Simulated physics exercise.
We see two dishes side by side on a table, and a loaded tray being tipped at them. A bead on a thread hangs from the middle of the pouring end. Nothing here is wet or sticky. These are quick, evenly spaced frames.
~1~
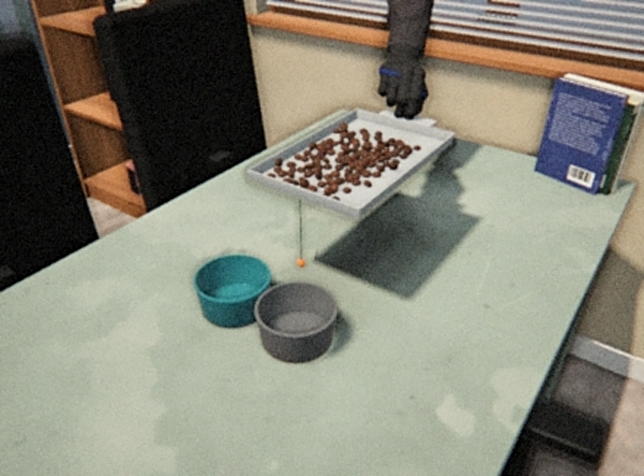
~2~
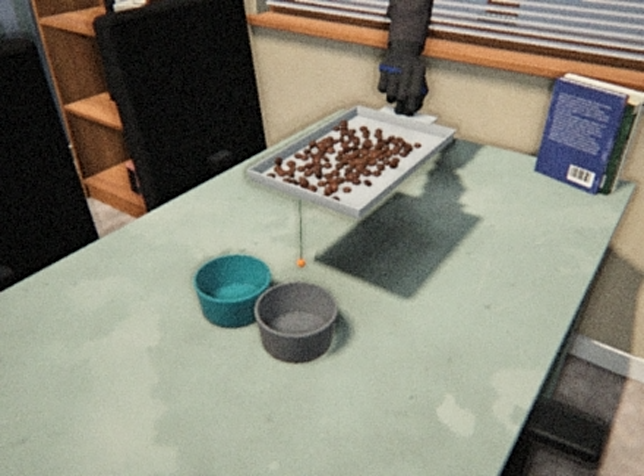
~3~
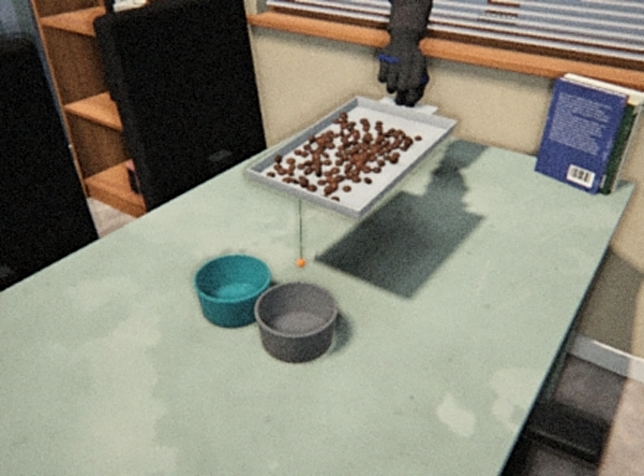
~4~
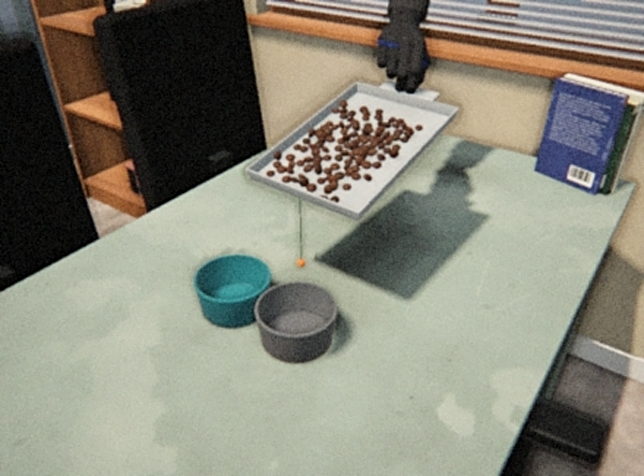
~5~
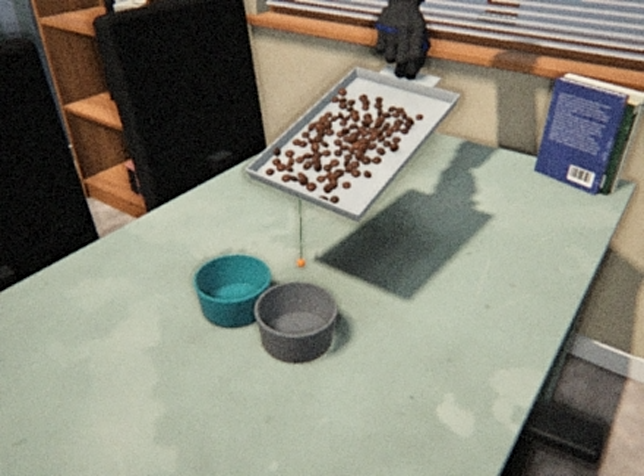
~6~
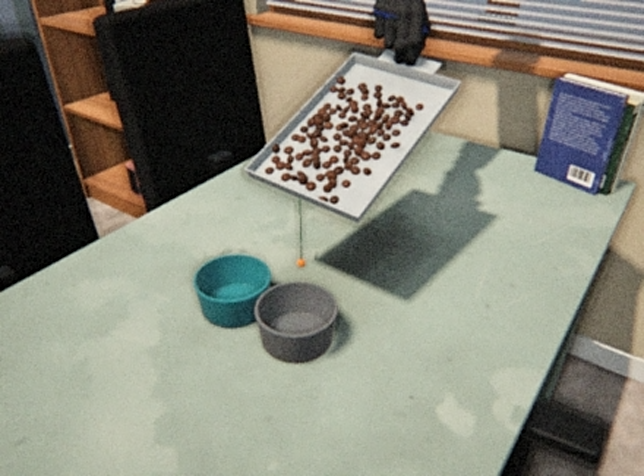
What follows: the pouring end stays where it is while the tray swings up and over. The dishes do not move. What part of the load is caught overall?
In the dishes lies over half of it.
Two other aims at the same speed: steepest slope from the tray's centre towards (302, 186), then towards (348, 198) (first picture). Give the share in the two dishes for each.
Roughly 90 per cent, and 40 per cent.
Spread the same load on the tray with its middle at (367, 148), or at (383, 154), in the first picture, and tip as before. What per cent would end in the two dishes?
About 70 and 60 per cent.
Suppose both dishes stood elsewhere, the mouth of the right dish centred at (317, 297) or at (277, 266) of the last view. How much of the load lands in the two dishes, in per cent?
In turn 70 and 10 in a hundred.
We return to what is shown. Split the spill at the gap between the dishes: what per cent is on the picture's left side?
Some 20 per cent.
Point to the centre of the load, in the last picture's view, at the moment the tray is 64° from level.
Around (315, 184).
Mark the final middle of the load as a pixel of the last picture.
At about (297, 331).
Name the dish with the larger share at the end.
More ends in the right dish.
Shortly afterwards, tray tipped steeply; all but a few on the tray; only a few in the air.
Next, tray tipped past a quarter turn; near a quarter on the tray; near half in the right dish; only a few in the left dish; a little outside both; a little in the air.
Some moments later, tray tipped past a quarter turn; near two thirds in the right dish; a little in the left dish; near a quarter outside both.
In the end, tray tipped past a quarter turn; near two thirds in the right dish; a little in the left dish; near a quarter outside both.
